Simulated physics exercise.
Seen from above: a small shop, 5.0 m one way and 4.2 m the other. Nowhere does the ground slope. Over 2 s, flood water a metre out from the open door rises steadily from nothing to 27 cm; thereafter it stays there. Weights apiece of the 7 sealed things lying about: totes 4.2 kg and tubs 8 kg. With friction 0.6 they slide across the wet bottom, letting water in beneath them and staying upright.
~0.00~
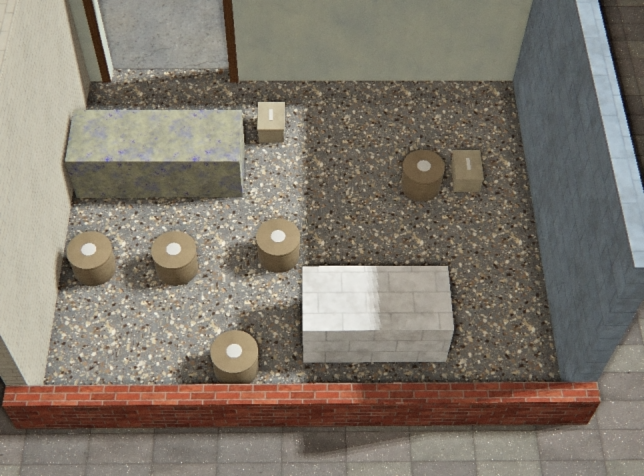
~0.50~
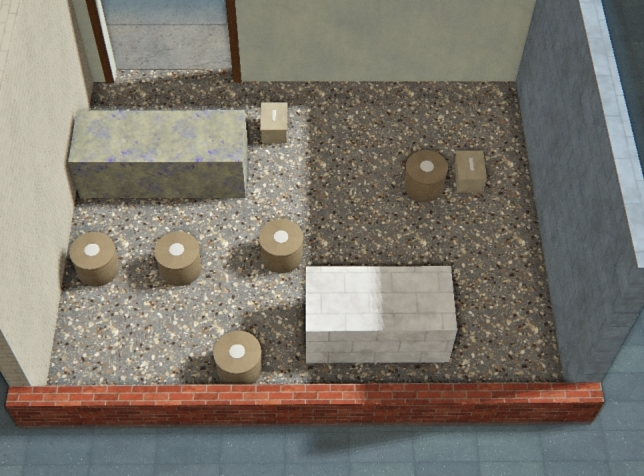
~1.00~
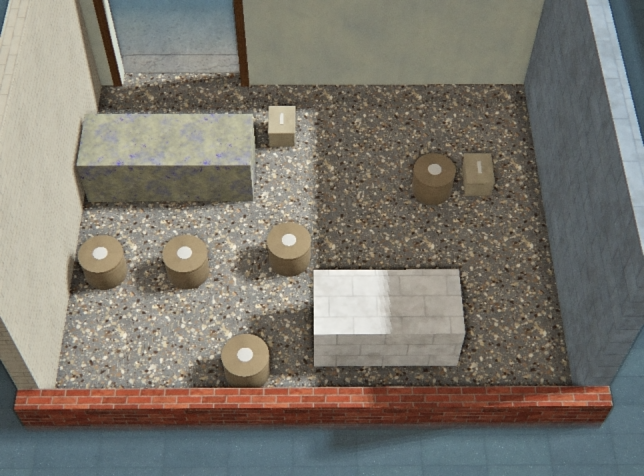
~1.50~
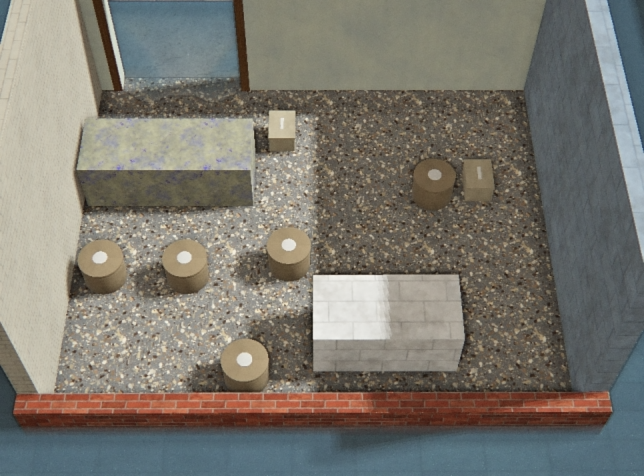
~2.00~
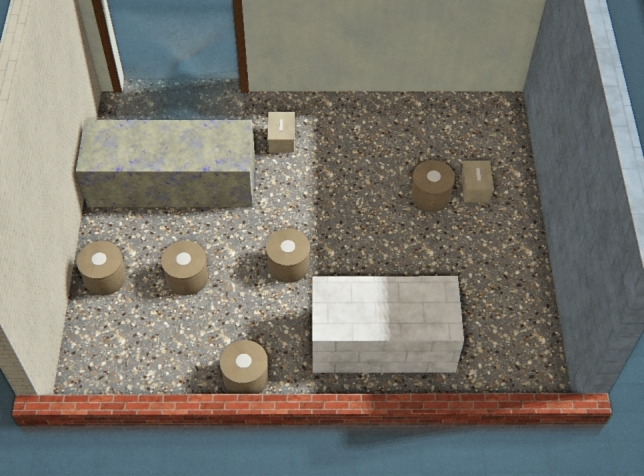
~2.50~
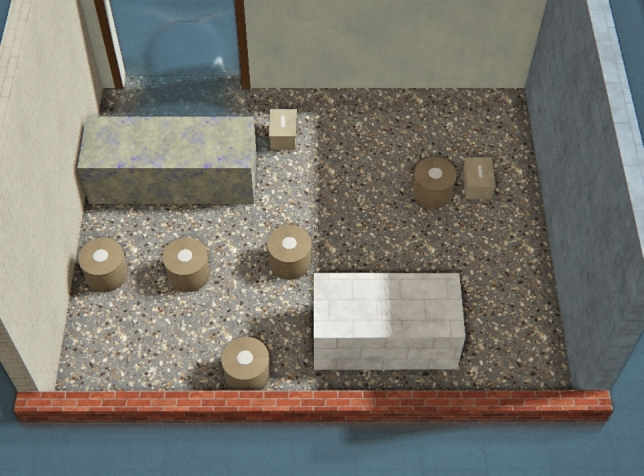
Blue water spread over the paving around a small shop seen from above, then crept in through the doorway at the upper left onto the pebbly floor, while the tubs and boxes stayed put.
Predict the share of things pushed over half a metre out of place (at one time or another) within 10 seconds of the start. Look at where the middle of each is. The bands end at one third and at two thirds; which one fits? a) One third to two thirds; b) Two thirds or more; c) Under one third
Option a: One third to two thirds.
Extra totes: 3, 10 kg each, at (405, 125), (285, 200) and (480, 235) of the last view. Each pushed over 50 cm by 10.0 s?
Result by item, in order: Beyond the cutoff, inside the cutoff, beyond the cutoff.
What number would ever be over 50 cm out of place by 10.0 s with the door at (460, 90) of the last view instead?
That gives 6 of them.
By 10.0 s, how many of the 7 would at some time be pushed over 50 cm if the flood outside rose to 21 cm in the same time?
Then 3 of them.
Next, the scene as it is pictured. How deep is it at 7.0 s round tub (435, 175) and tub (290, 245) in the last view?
Some 8 cm at the first, some 1 cm at the second.
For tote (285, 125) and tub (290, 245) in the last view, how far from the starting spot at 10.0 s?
They've ended up 250 cm and 0 cm away, in that order.
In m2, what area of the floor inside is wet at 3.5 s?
Roughly 5.0 m2 of it is wet.
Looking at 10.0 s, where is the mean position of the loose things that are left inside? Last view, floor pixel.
Around (255, 284).
After 3.5 s 1 of 7 are over 50 cm from their spots; 0 afloat.
After 4.5 s 1 of 7 are over 50 cm from their spots; 0 afloat.
After 7.0 s 3 of 7 are over 50 cm from their spots; 3 afloat.
After 10.0 s 4 of 7 are over 50 cm from their spots, and 4 have been at some point; 4 afloat.
